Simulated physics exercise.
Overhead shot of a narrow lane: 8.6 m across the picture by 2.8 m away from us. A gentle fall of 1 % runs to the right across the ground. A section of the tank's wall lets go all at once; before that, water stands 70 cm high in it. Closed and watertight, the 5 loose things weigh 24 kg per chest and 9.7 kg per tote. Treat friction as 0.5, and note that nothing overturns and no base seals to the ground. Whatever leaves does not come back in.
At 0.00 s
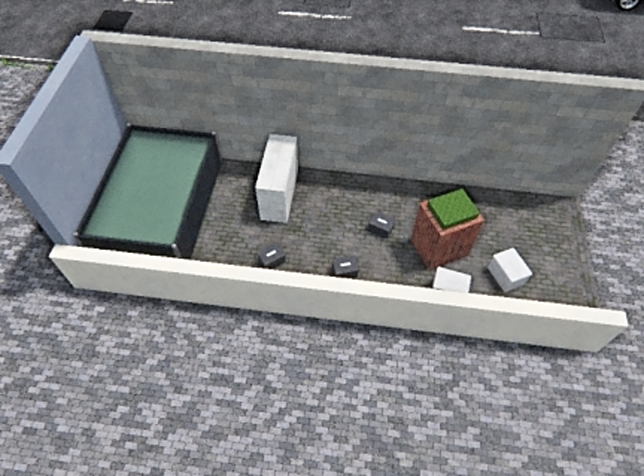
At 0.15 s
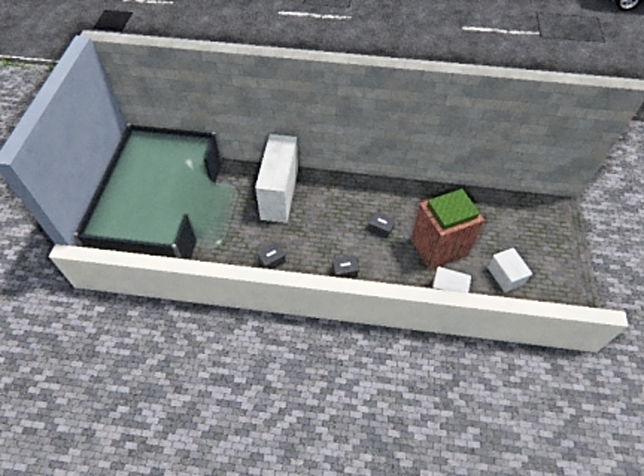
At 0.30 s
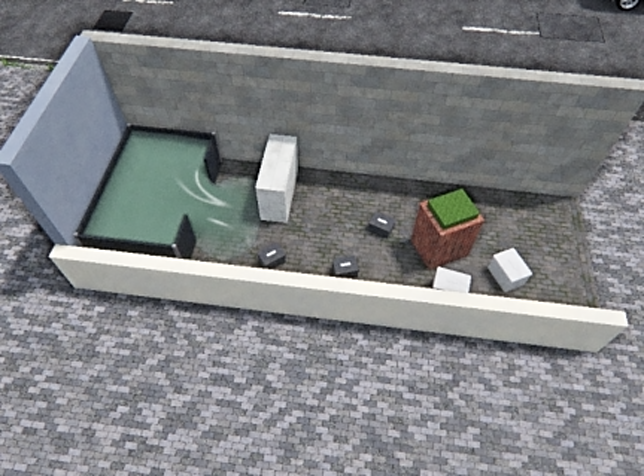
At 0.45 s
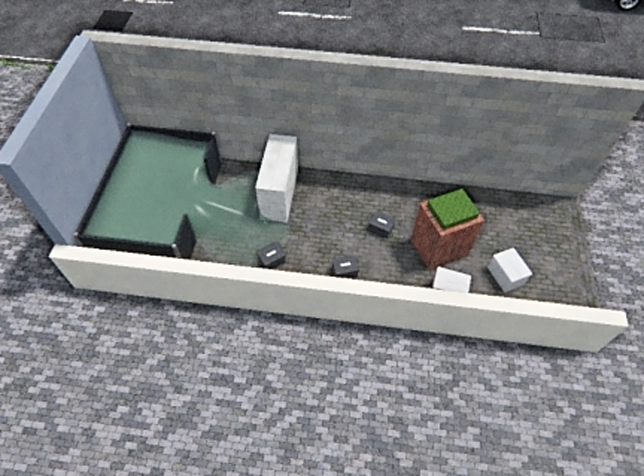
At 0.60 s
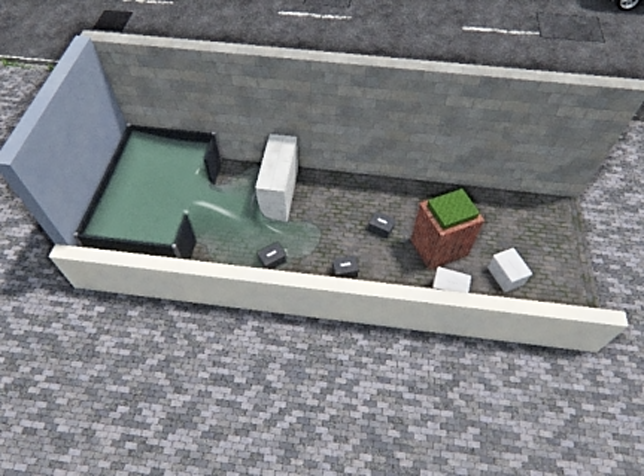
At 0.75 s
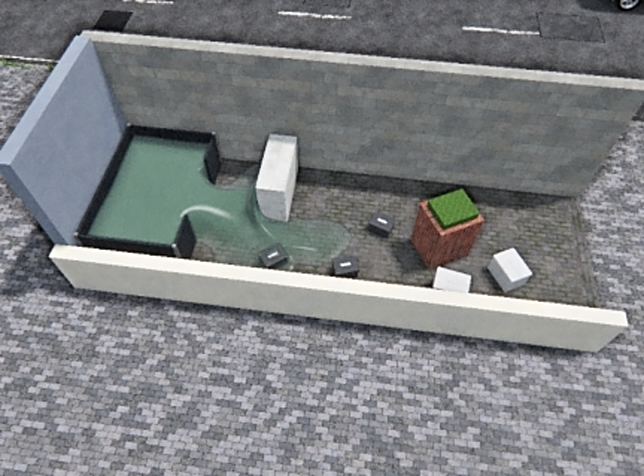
Green water stands in a dark-walled tank at the left end of a narrow walled lane, seen from above by a still camera, until a section of the tank's right side gives way. It spreads rightward over the paving, past a tall white block and around a small dark box. Farther right, other small boxes, a grass-topped brick planter and pale blocks stay put.
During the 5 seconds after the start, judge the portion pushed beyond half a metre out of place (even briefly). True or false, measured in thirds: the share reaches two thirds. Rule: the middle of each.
True.
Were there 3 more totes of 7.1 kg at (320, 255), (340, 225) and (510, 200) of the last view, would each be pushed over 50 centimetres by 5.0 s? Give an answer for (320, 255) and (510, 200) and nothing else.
In order: Greater and greater.
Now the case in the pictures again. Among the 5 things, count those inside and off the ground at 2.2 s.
Total: 2.
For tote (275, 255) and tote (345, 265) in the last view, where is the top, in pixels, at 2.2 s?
They end up about (428, 271) and (464, 291) in the last view.
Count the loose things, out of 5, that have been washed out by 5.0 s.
I make it 4.
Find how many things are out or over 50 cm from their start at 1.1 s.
That would be 1.
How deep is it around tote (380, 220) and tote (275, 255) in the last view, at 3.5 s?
About 7 and 7 cm.
After 1.1 s 1 of 5 are over 50 cm from their spots; 0 afloat.
After 2.2 s 3 of 5 are over 50 cm from their spots; 2 afloat.
After 3.5 s 4 of 5 are over 50 cm from their spots; 0 afloat.
After 5.0 s 4 of 5 are over 50 cm from their spots, and 4 have been at some point; 0 afloat.
